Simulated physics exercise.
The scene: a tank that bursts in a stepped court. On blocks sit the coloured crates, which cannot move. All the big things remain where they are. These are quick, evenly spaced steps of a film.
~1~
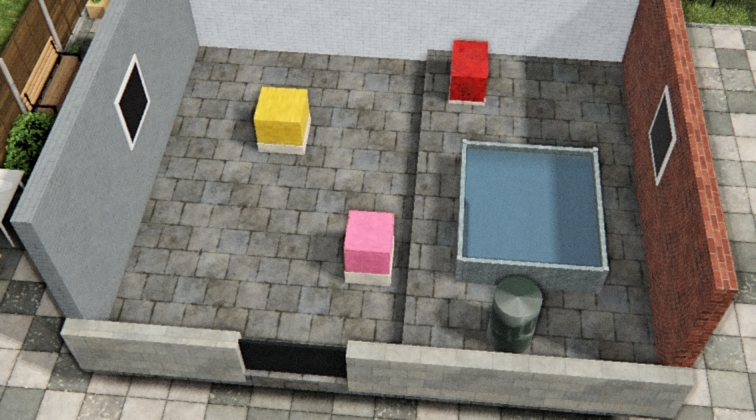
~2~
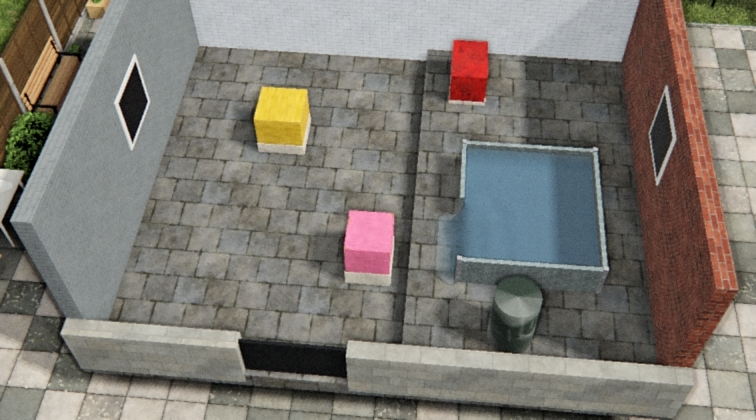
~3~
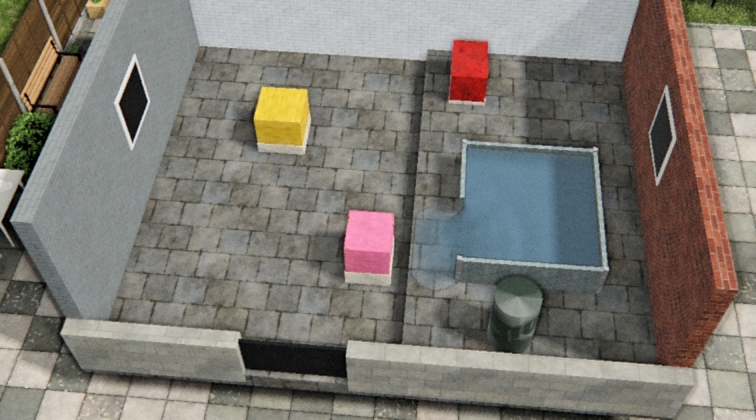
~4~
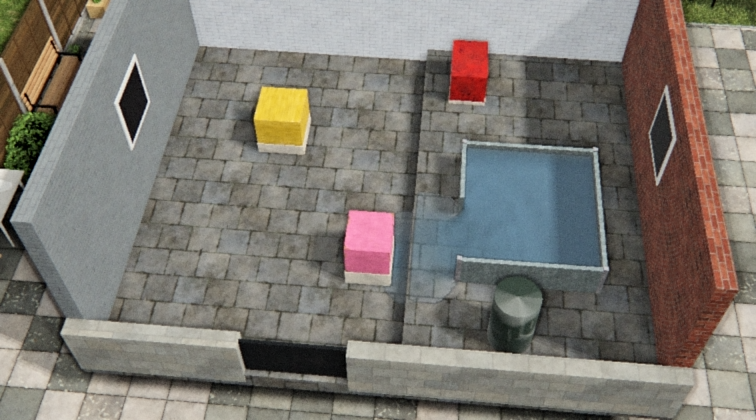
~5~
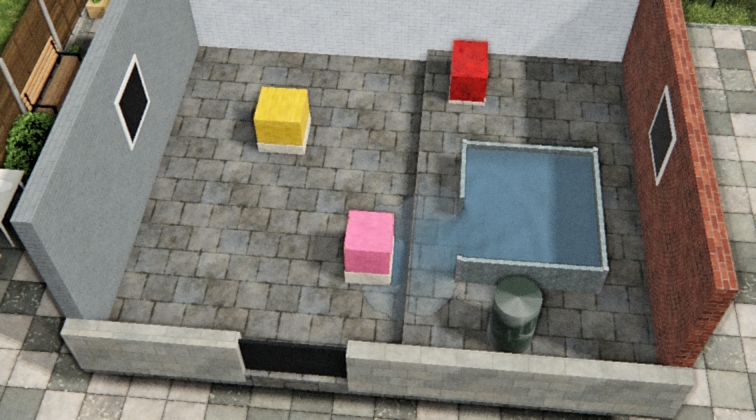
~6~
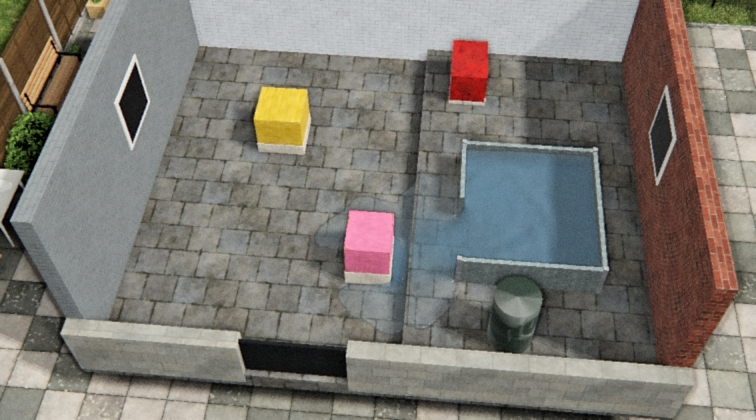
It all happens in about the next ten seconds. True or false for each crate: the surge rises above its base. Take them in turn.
Yellow crate: False; pink crate: True; red crate: False.
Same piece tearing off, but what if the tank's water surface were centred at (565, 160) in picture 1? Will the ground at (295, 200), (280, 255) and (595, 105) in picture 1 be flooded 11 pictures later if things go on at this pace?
As listed: Under water, under water, free of water.
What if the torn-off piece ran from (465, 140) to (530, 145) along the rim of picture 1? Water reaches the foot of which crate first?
I'd go with the red crate.
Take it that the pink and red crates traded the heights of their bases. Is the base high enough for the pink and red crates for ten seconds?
Result: Pink crate gets splashed; red crate comes through fine.
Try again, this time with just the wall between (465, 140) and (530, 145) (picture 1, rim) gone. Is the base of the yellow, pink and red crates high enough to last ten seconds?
The yellow crate stays untouched; the pink crate stays untouched; the red crate gets drenched.
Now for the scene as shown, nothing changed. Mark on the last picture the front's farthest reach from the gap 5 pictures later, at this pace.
Approximate pixel: (226, 217).
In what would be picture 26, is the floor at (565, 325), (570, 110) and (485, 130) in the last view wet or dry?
Going through them in order, I'd call them clear, clear and clear.
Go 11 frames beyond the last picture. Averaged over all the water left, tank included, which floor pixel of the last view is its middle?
Near (465, 235) in the last view.
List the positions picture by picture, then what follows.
Still water in the tank at (530, 205), in the first frame.
Water pours out at (461, 242) and has run to (448, 217), in the second frame.
Water pours out at (461, 243) and has run to (415, 221), in the third frame.
Water pours out at (461, 244) and has run to a hidden place, in the fourth frame.
Water pours out at (461, 243) and has run to a hidden place, in the fifth frame.
The front is at (322, 234), out from the gap at (461, 243), in the sixth frame.
A moment on, water covers 15 % of the floor; the yellow crate not reached, the pink crate water round its plinth, the red crate not reached.
Next, water covers 25 % of the floor; the yellow crate water round its plinth, the pink crate water round its plinth, the red crate not reached.
Then, water covers 50 % of the floor; the yellow crate water round its plinth, the pink crate water round its plinth, the red crate not reached.
Later, water covers 60 % of the floor; the yellow crate water round its plinth, the pink crate water round its plinth, the red crate not reached.
In the end, water covers 65 % of the floor; the yellow crate stayed above the water, the pink crate was topped, the red crate stayed above the water.
